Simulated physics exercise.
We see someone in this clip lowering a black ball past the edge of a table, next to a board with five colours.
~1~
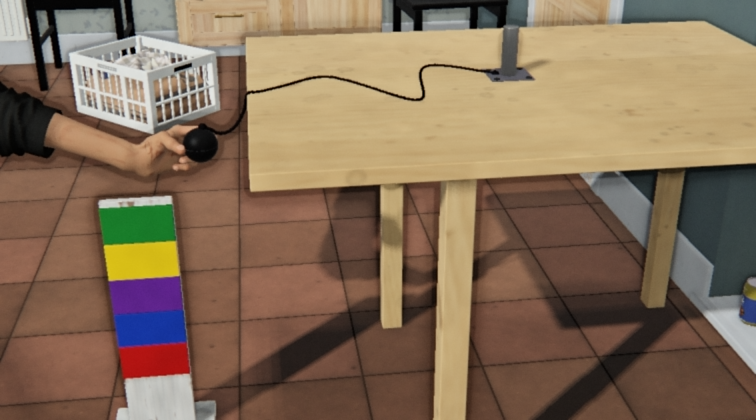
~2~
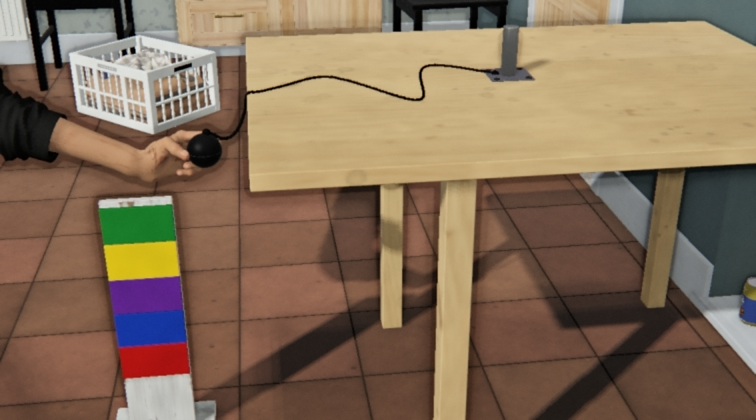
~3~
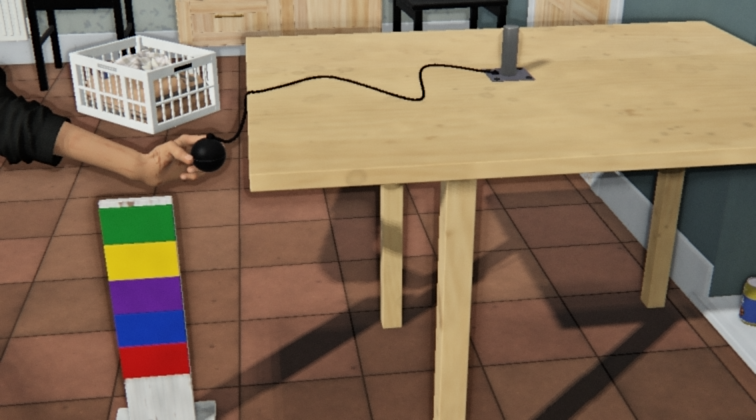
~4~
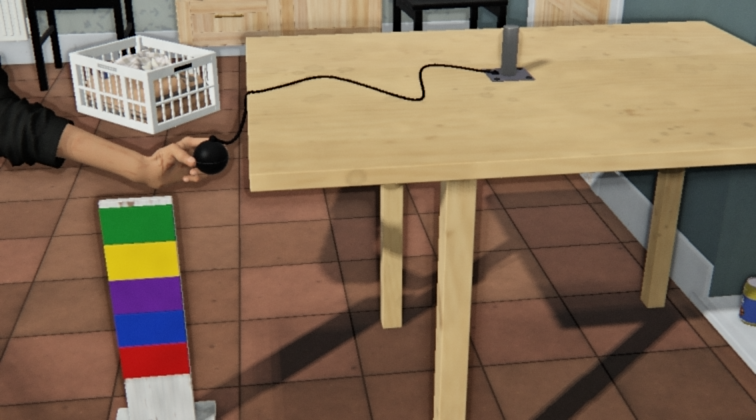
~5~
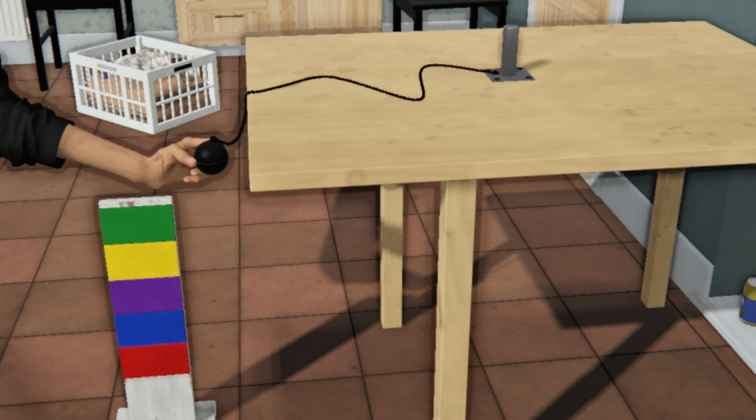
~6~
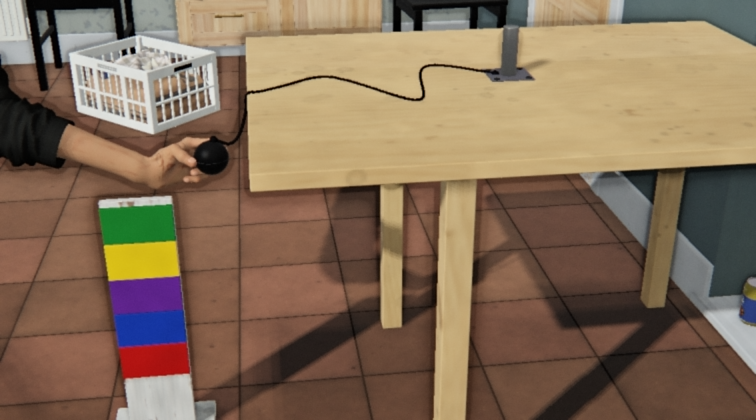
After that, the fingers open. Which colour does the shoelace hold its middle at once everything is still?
The shoelace holds its middle at blue.
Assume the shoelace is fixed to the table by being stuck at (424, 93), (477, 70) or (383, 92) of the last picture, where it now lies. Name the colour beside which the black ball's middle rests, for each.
Note: Try 1 yellow; try 2 blue; try 3 green.
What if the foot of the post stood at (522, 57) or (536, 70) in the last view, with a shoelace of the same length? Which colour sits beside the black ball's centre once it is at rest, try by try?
Try one - purple; try two - purple.
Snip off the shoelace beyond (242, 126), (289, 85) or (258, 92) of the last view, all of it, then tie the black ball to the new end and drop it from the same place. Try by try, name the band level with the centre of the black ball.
Lab note - try 1: Purple; try 2: Green; try 3: Yellow.
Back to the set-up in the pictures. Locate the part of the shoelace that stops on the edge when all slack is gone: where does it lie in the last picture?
Look close to (372, 88) - that's the one.
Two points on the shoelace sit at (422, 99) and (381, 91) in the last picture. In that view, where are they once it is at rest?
(311, 89) and (259, 93), roughly.
Soon after, ball near (265, 301); level with blue.
After that, ball near (260, 312); level with blue.
In the end, ball near (264, 315); level with blue. At blue.
